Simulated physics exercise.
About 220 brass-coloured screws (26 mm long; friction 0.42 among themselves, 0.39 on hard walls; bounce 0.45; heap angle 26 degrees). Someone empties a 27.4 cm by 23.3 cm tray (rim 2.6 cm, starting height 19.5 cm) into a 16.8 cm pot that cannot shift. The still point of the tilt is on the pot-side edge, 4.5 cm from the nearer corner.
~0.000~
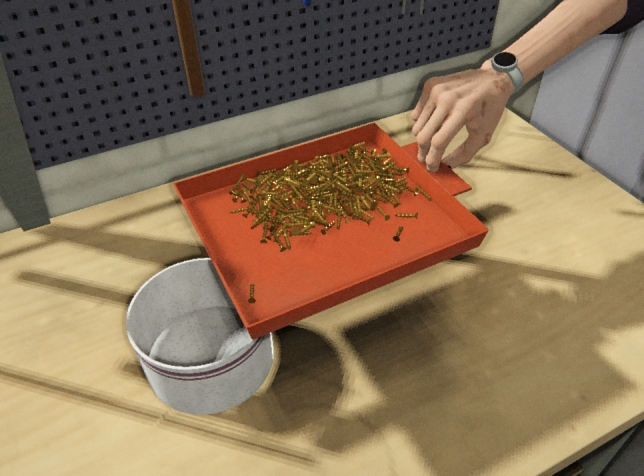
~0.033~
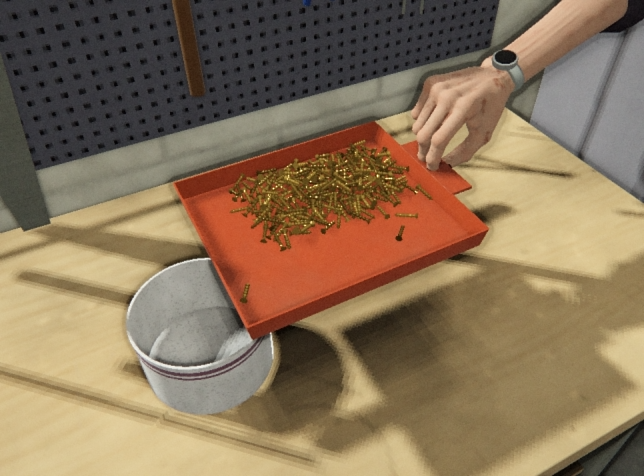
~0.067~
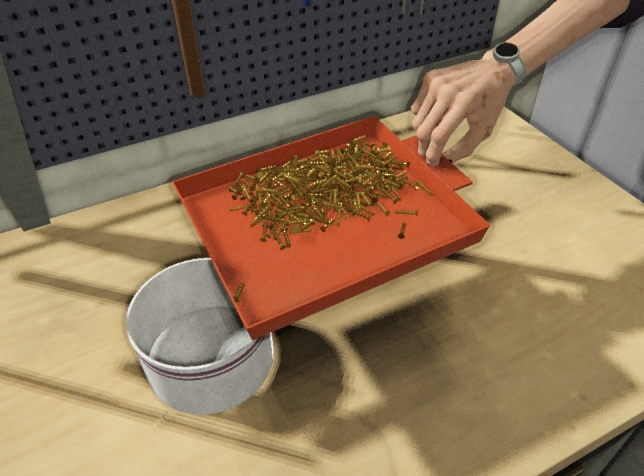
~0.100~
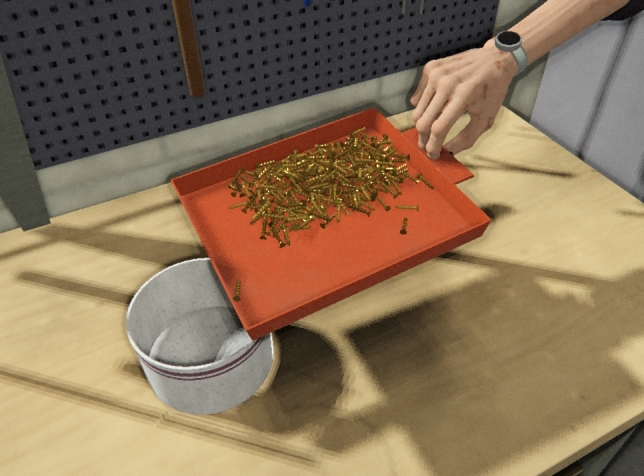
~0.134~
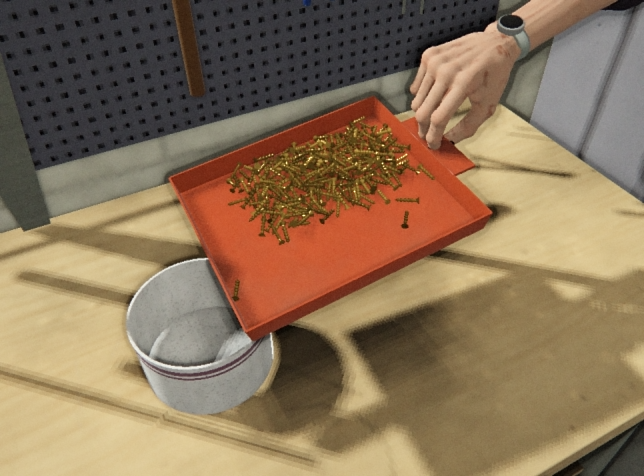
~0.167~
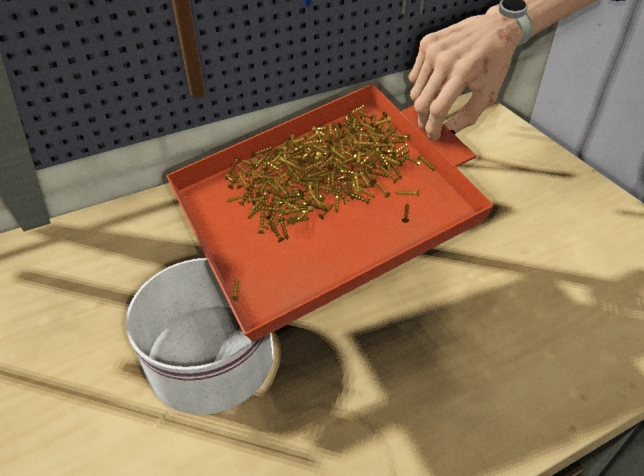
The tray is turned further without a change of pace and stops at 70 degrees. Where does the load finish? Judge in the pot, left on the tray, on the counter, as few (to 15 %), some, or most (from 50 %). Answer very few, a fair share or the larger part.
In the pot: Very few; left on the tray: A fair share; on the counter: The larger part.
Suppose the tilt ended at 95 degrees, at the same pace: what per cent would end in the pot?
Then about 5 per cent.
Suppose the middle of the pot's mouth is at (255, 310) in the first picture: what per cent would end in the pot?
Some 0 per cent.
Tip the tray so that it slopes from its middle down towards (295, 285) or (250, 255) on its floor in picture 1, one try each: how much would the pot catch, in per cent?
Some 0 and 40 per cent.
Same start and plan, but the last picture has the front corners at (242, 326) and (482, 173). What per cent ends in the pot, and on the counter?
Pot 35, counter 45.
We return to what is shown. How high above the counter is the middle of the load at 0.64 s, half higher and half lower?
About 26 cm.
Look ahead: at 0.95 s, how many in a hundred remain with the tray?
About 35 per cent.
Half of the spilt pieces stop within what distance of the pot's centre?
About 18 cm.
After 0.45 s, tilt 40 degrees; the tray holds 100 %, the pot 0 %.
After 0.64 s, tilt 59 degrees; the tray holds 100 %, the pot 0 %.
Then, at 0.95 s, tilt 70 degrees; the tray holds 35 %, the pot 0 %.
At rest (2.0 s), pot 5 %, tray 25 %, counter 70 %.
